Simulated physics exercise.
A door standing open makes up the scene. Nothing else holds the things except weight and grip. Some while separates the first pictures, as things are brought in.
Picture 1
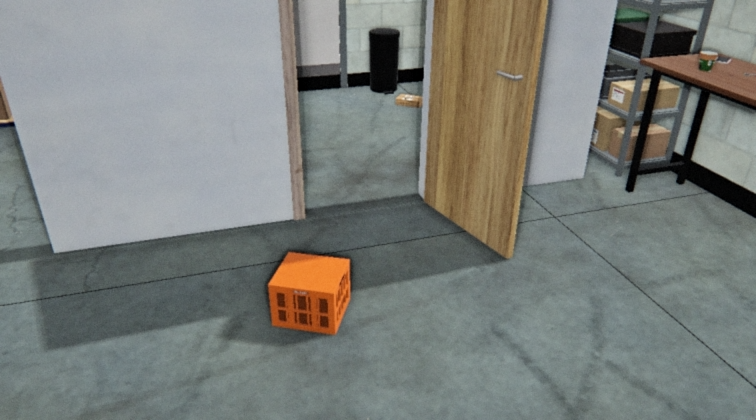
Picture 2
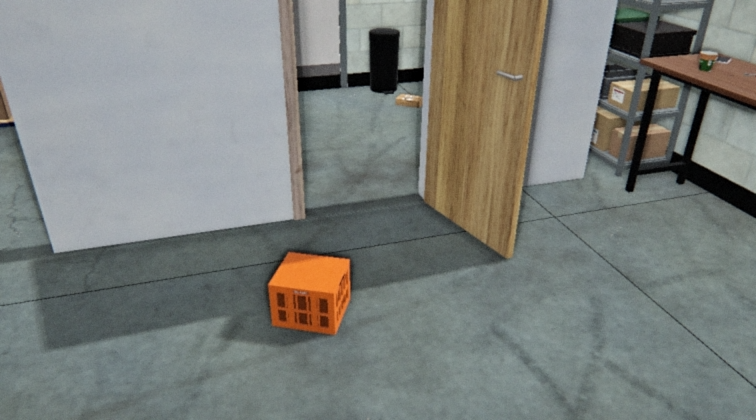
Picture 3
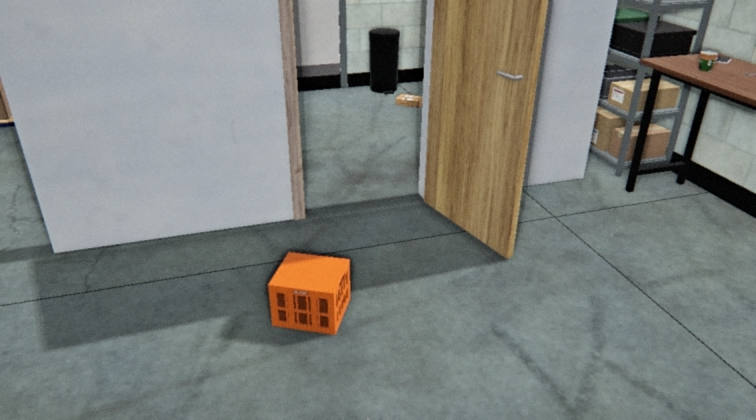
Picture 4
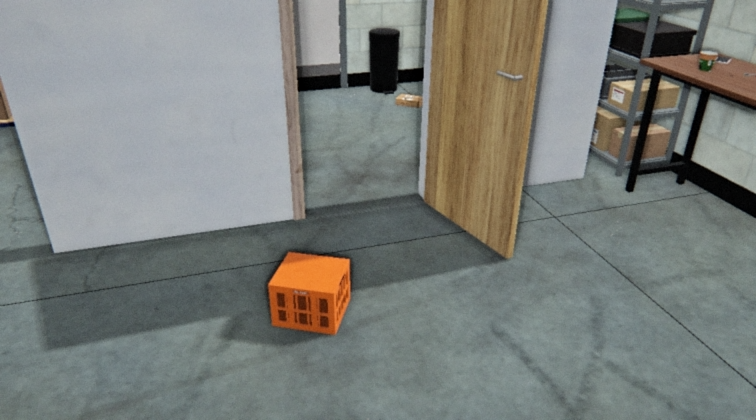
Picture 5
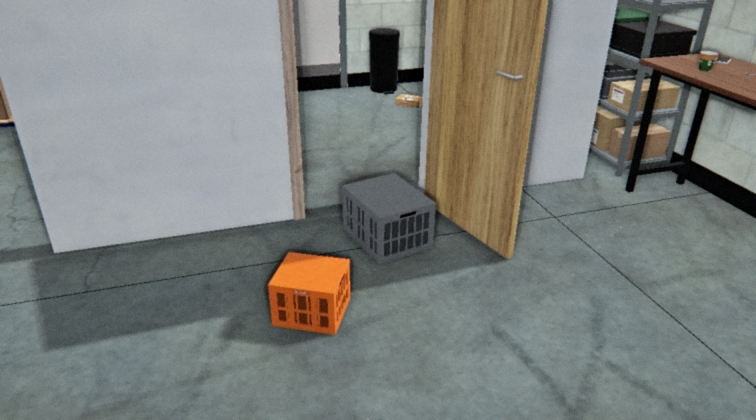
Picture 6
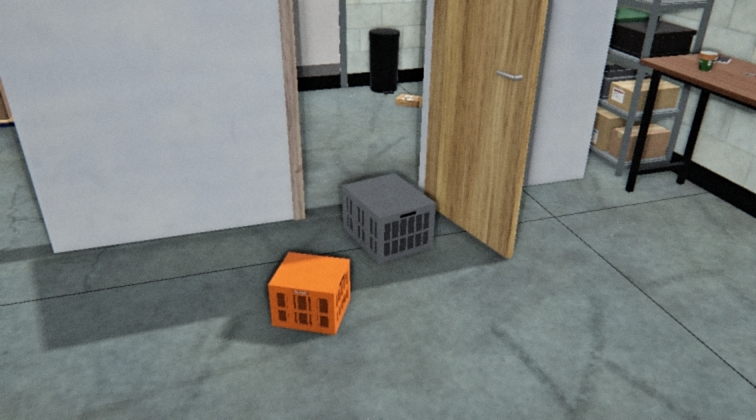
In a room with a grey floor, a wooden door stands wide open and still behind an orange crate; later a grey crate appears in the doorway beside the door, and nothing else visibly moves.
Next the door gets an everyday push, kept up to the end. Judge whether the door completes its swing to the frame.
I expect the push will fail.
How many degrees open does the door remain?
It comes to about 40°.
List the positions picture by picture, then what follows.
Door wide open and still; orange crate (311, 292), in the first picture.
Door wide open and still; orange crate (311, 292), in the second picture.
Door wide open and still; orange crate (311, 292), in the third picture.
Door wide open and still; orange crate (311, 292), in the fourth picture.
Door wide open and still; orange crate (311, 292), in the fifth picture.
Door wide open and still; grey chest (387, 217); orange crate (311, 292), in the sixth picture.
Then, 0.60 s past the last view, open by 83°.
Then, 0.90 s past the last view, open by 67°; grey chest displaced a little near (375, 215).
Then, 1.20 s past the last view, open by 56°; grey chest displaced a little near (359, 212).
Then, 1.60 s past the last view, open by 45°; grey chest displaced about its own width near (343, 208).
Finally, open by 41°; moved from the start, grey chest; orange crate still in place. Final places as the last picture's camera would see them, grey chest near (338, 206).
